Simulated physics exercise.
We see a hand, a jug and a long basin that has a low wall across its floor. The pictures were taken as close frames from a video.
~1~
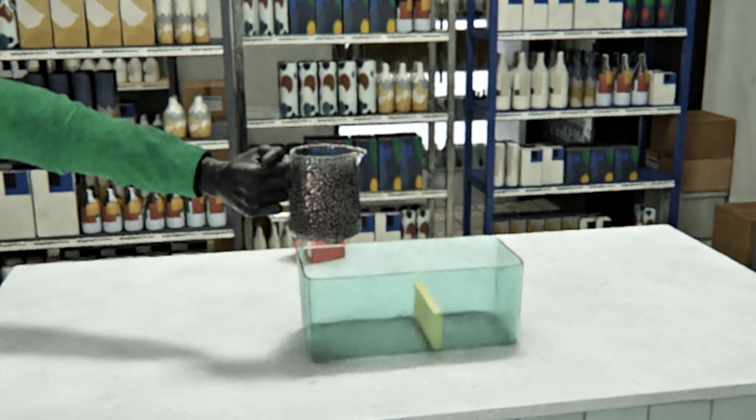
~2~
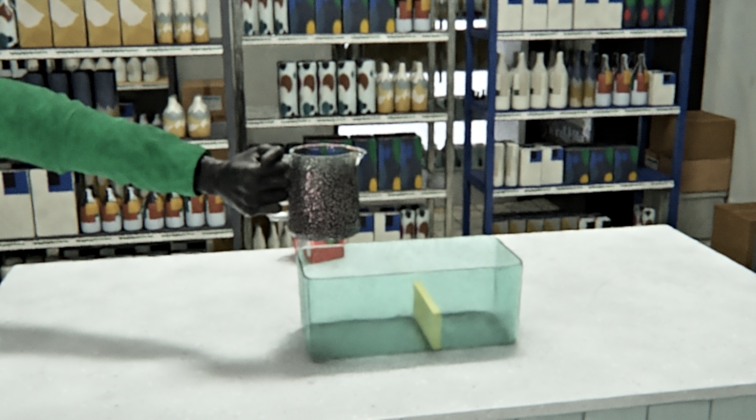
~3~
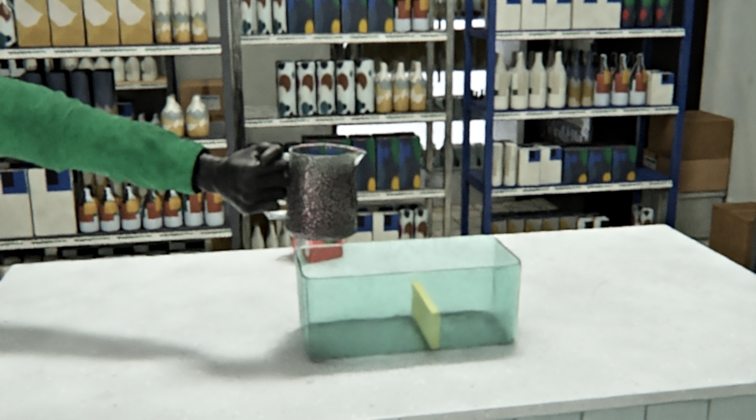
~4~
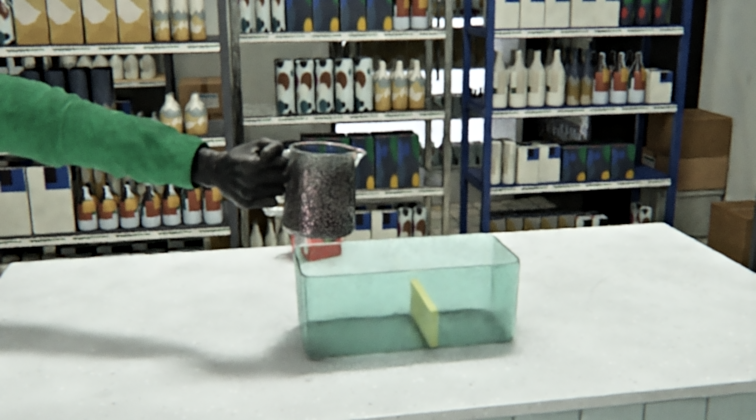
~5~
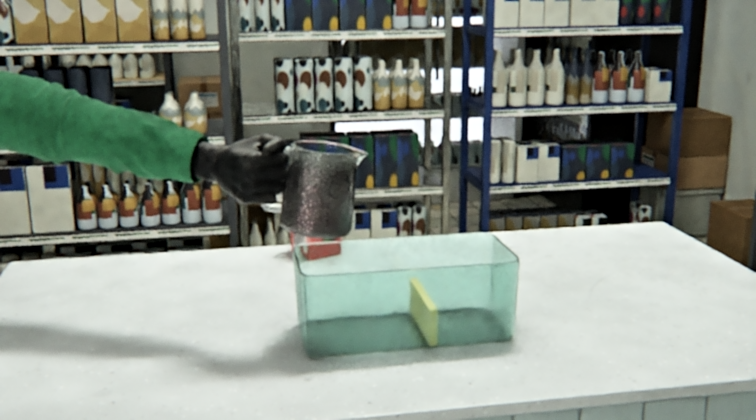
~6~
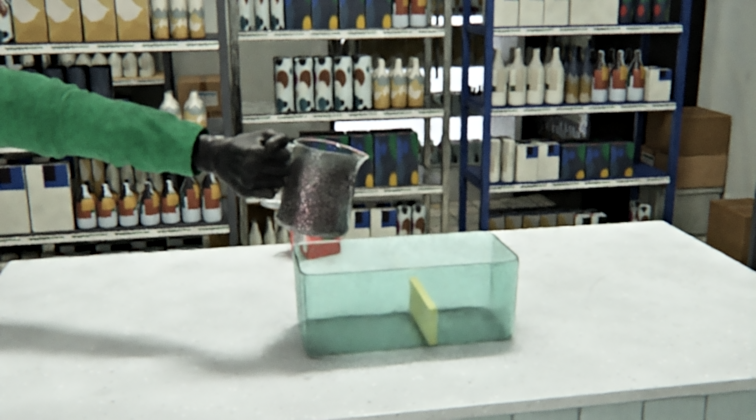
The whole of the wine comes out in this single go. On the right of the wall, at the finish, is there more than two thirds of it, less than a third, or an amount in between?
There is less than a third of it there.
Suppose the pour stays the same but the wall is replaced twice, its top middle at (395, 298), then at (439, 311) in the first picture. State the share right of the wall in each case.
Result: 85 % first, 10 % second.
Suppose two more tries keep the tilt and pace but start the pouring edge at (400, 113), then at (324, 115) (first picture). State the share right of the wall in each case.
Close to 95 % for the first start and close to 5 % for the second.
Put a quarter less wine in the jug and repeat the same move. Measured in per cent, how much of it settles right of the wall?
Estimated share: Close to 0 per cent.
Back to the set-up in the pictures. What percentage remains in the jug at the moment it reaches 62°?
85 per cent, approximately.
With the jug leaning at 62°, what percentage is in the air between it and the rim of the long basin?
That comes to near 10 percent.
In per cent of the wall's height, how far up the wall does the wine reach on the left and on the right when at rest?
I'd say about 40 for the left and about 10 for the right.
A moment on, the tilt is 62° and 84 per cent is still to pour, 5 is left of the wall and 1 right of it.
Next, the tilt is 96° and 34 per cent is still to pour, 37 is left of the wall and 16 right of it.
Then the tilt is 107° and 4 per cent is still to pour, 76 is left of the wall and 17 right of it.
Later the tilt is 107° and 0 per cent is still to pour, 82 is left of the wall and 18 right of it.
Finally, 82 per cent lies left of the wall, 18 right of it and 1 outside.
